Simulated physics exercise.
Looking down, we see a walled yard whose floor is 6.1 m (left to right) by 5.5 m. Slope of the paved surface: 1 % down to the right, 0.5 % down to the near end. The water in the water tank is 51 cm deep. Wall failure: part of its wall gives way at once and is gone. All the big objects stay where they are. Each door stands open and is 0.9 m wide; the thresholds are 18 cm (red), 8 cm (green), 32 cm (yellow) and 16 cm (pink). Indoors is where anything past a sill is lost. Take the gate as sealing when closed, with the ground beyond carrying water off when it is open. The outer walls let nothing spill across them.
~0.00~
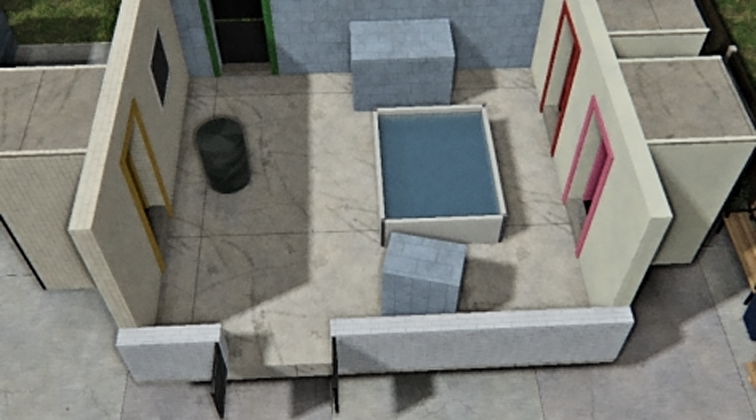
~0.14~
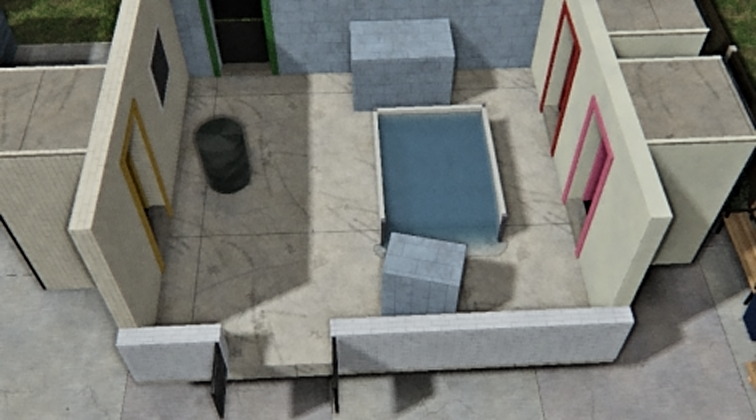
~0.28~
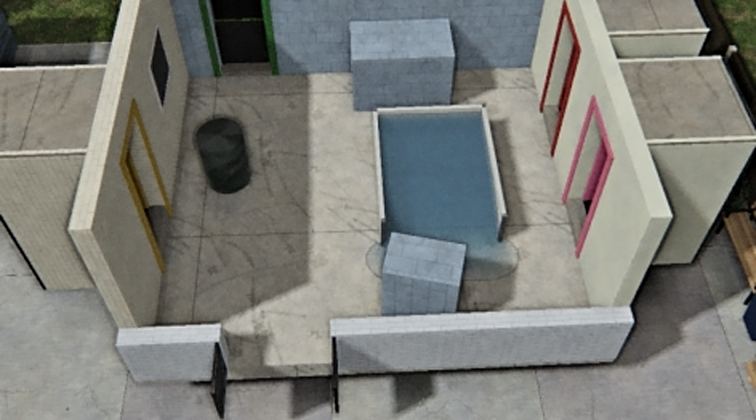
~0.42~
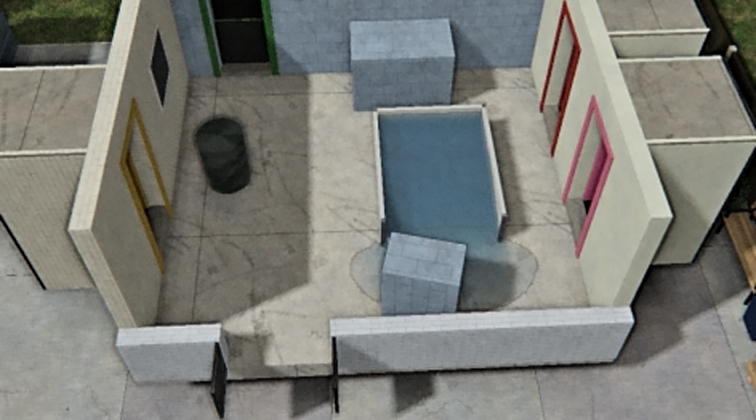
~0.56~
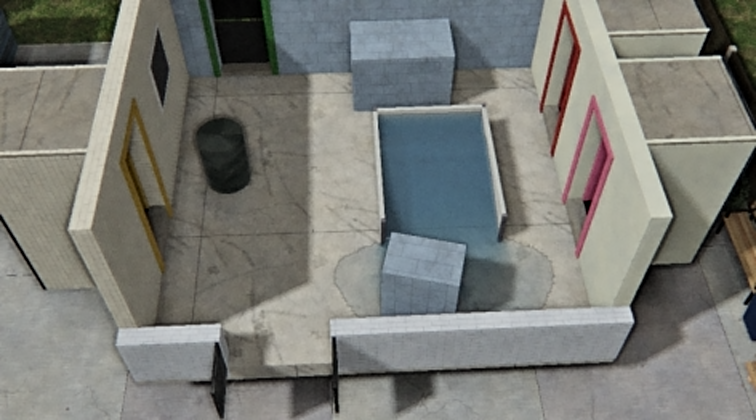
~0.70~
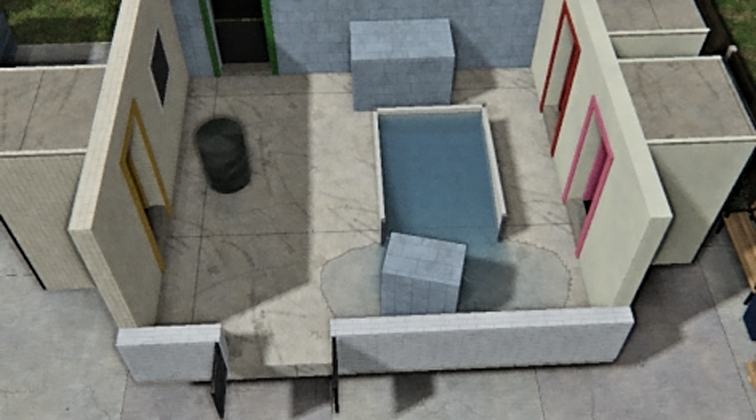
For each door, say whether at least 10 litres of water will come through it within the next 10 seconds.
Door by door: The red door lets through less than 10 litres; the green door lets through less than 10 litres; the yellow door lets through less than 10 litres; the pink door lets through less than 10 litres.
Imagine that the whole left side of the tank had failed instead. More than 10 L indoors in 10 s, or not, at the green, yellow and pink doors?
Then green exceeds it, yellow does not exceed it, pink does not exceed it.
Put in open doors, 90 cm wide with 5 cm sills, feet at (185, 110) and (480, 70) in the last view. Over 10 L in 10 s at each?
Well, the first is shy of the mark and the second is beyond the mark.
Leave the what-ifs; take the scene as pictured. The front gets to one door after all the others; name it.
That's the green door.
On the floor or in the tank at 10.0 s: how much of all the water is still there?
Close to 88 in a hundred remains.
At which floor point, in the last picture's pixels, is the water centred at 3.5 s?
The water's centre sits at about (439, 246).
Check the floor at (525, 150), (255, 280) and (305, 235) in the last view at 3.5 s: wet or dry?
Going in order, covered, then covered, then covered.
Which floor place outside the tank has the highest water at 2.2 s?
In the final picture, near (587, 336).
After 1.4 s water covers 20 % of the floor and is deepest (38 cm) near (424, 276); red door not reached, green door not reached, yellow door not reached, pink door not reached.
After 2.2 s water covers 35 % of the floor and is deepest (42 cm) near (587, 336); red door not reached, green door not reached, yellow door not reached, pink door 9 cm at the sill, 0 L in.
After 3.5 s water covers 60 % of the floor and is deepest (25 cm) near (587, 336); red door 3 cm at the sill, 0 L in, green door not reached, yellow door 8 cm at the sill, 0 L in, pink door 15 cm at the sill, 0 L in.
After 6.0 s water covers 65 % of the floor and is deepest (20 cm) near (454, 71); red door 5 cm at the sill, 0 L in, green door not reached, yellow door 5 cm at the sill, 0 L in, pink door 11 cm at the sill, 1 L in.
After 10.0 s water covers 95 % of the floor and is deepest (12 cm) near (562, 231); red door 12 cm at the sill, 0 L in, green door 5 cm at the sill, 0 L in, yellow door 2 cm at the sill, 0 L in, pink door 12 cm at the sill, 1 L in.
